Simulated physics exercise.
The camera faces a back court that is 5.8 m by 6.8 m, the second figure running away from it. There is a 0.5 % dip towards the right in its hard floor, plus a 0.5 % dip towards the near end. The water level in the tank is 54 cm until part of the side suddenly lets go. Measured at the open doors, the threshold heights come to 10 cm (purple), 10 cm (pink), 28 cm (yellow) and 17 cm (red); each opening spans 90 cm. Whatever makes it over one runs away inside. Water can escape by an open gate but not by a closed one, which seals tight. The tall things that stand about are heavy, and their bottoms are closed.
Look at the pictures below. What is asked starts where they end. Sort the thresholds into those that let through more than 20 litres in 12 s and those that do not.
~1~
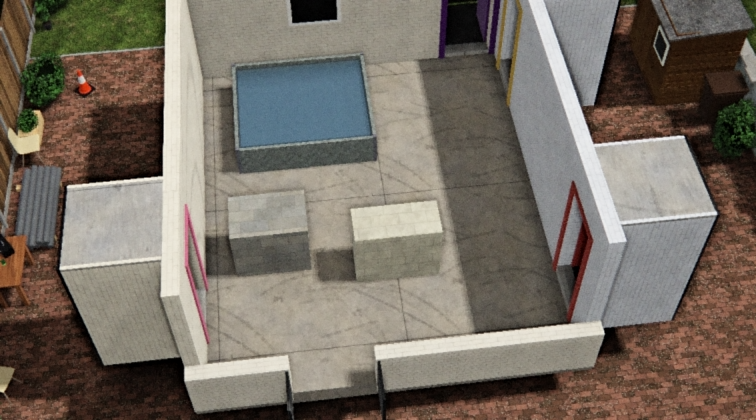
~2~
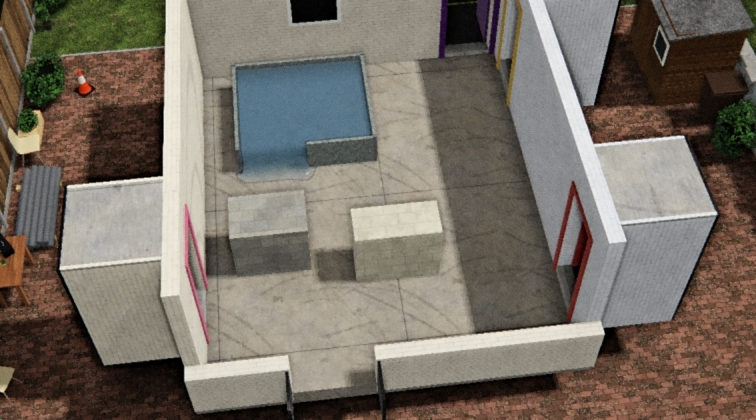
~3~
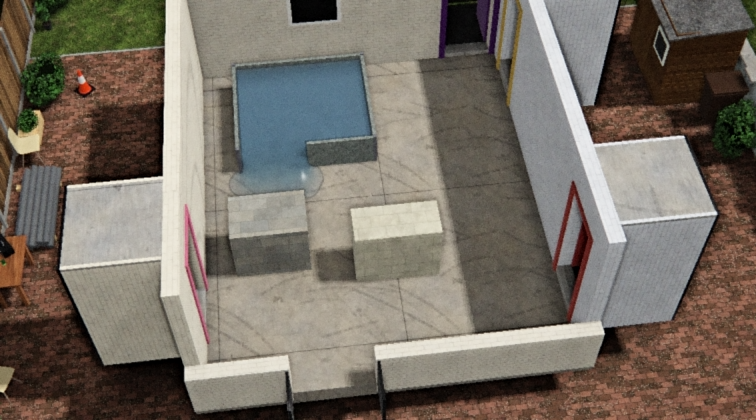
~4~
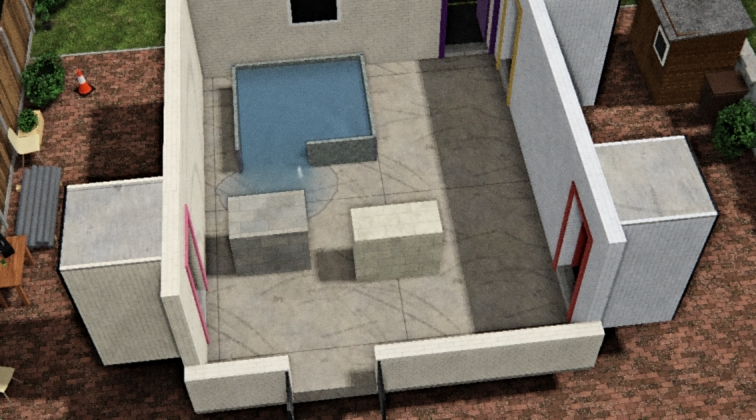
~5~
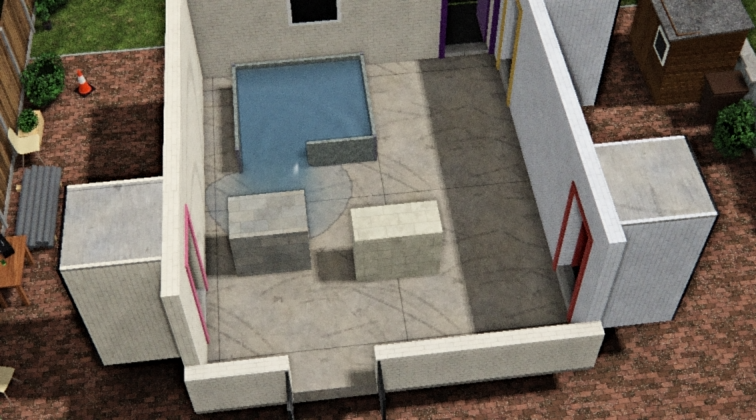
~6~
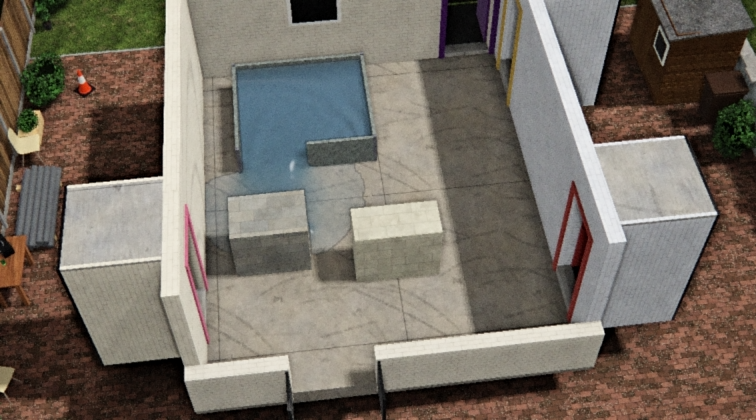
Sorted: Purple door does not; pink door does not; yellow door does not; red door does not.
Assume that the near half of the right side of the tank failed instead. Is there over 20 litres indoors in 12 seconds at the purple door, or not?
At the purple door the limit is exceeded.
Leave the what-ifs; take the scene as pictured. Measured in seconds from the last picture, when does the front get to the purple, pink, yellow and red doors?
Purple = 4.5 s, pink = 0.7 s, yellow = 3.6 s, red = 2.8 s.
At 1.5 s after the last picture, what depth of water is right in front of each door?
Depths: Purple door 0 cm, pink door 7 cm, yellow door 0 cm, red door 0 cm.
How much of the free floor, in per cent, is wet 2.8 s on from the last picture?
Near 55 per cent is wet.
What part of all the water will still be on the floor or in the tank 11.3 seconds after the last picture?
Remaining: Roughly 94 %.
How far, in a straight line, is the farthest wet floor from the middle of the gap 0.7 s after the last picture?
Some 3.4 metres from the gap.
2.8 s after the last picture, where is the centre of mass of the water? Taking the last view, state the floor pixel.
Its balance point sits around (307, 179).
Then, 0.7 s after the last picture water covers 15 % of the floor and is deepest (41 cm) near (206, 230); purple door not reached, pink door 2 cm at the sill, 0 L in, yellow door not reached, red door not reached.
Then, 1.5 s after the last picture water covers 30 % of the floor and is deepest (38 cm) near (259, 233); purple door not reached, pink door 7 cm at the sill, 0 L in, yellow door not reached, red door not reached.
Then, 2.8 s after the last picture water covers 55 % of the floor and is deepest (26 cm) near (268, 224); purple door not reached, pink door 7 cm at the sill, 0 L in, yellow door not reached, red door not reached.
Then, 6.3 s after the last picture water covers 90 % of the floor and is deepest (16 cm) near (562, 310); purple door 10 cm at the sill, 0 L in, pink door 6 cm at the sill, 0 L in, yellow door 4 cm at the sill, 0 L in, red door 9 cm at the sill, 0 L in.
Then, 11.3 s after the last picture water covers 95 % of the floor and is deepest (14 cm) near (396, 245); purple door 12 cm at the sill, 0 L in, pink door 4 cm at the sill, 0 L in, yellow door 10 cm at the sill, 0 L in, red door 8 cm at the sill, 0 L in.
